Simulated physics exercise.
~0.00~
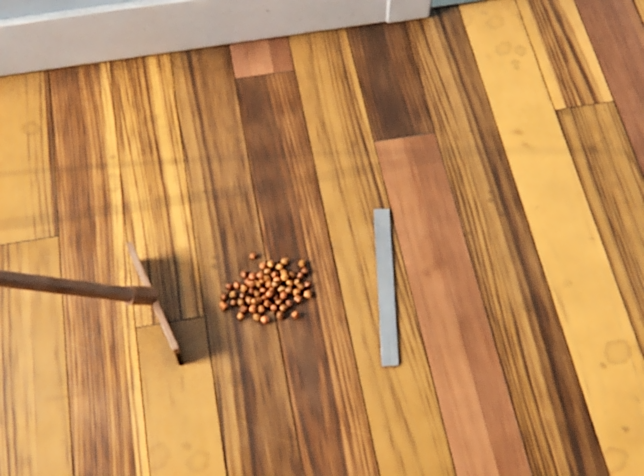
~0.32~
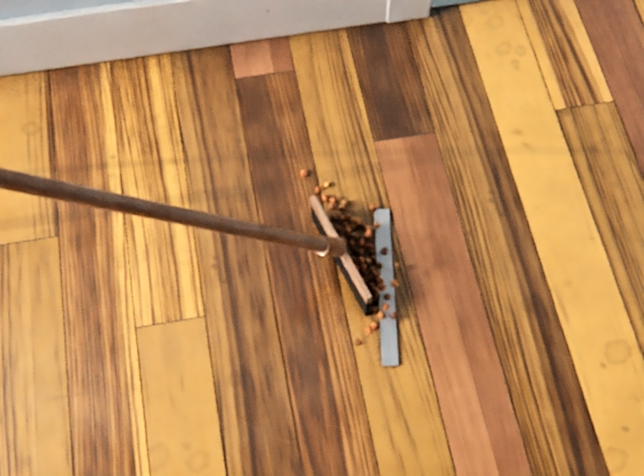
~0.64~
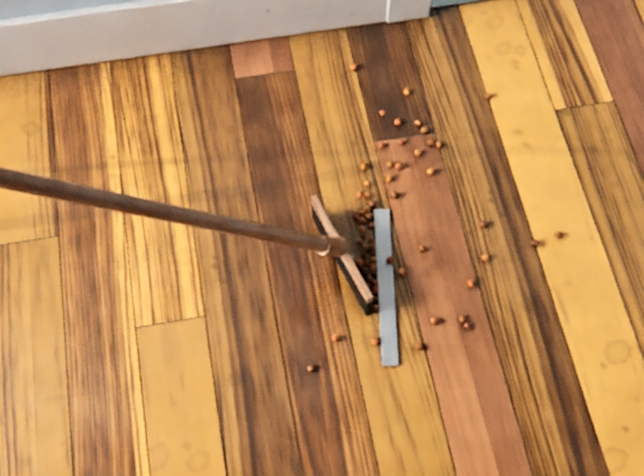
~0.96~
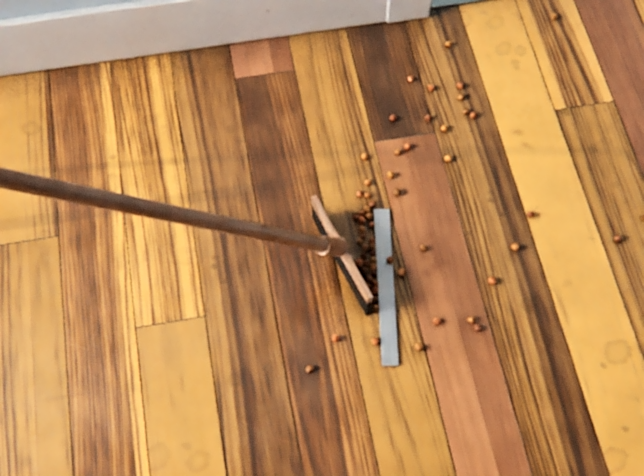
A squeegee pushes a pile of hazelnuts right against a gray strip, scattering many beyond it.
